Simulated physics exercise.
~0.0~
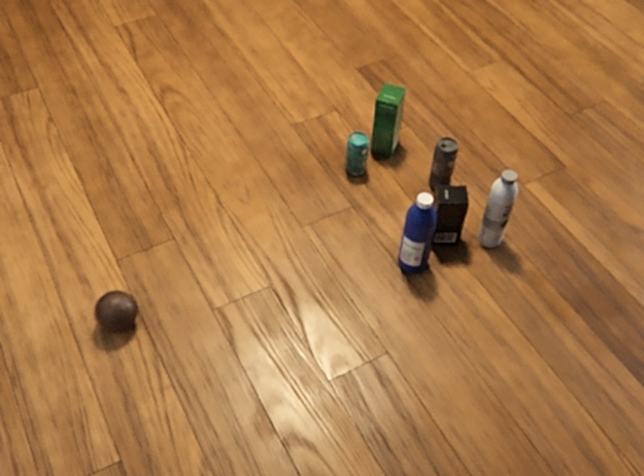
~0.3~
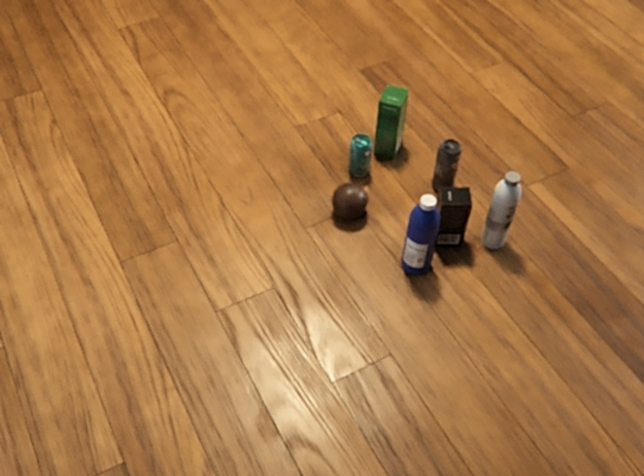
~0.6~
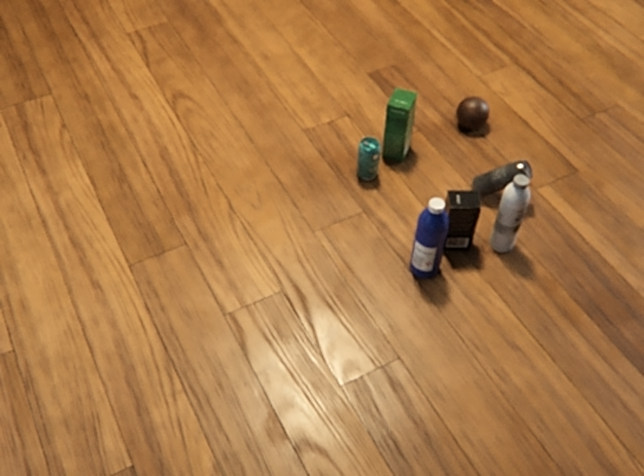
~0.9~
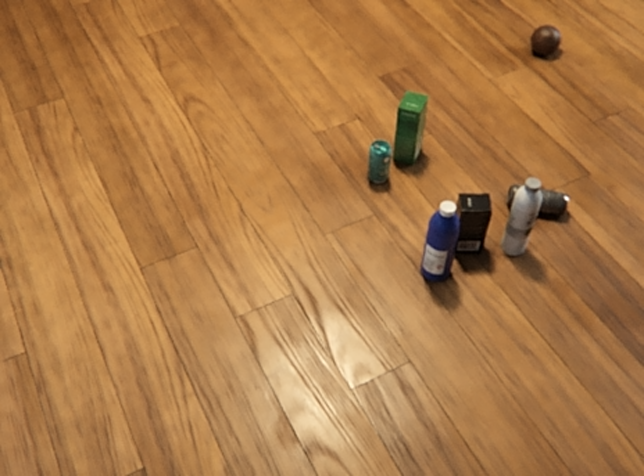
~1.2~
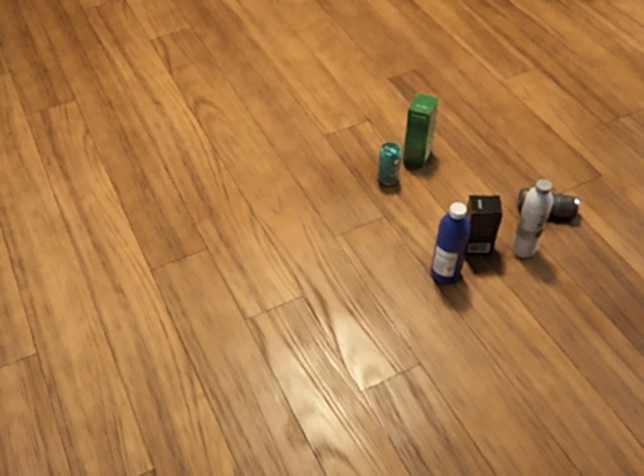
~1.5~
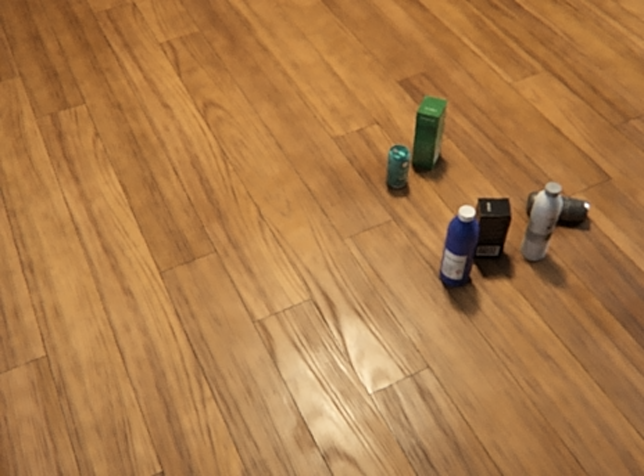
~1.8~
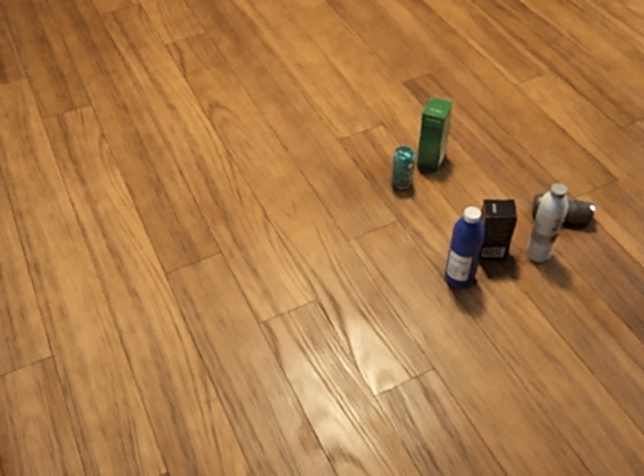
The footage shows a dark brown ball rolling right and away across a wooden floor, passing among a group of bottles, cans and cartons and leaving view at the upper right, while the dark grey can topples onto its side behind the white bottle and the others stay standing.
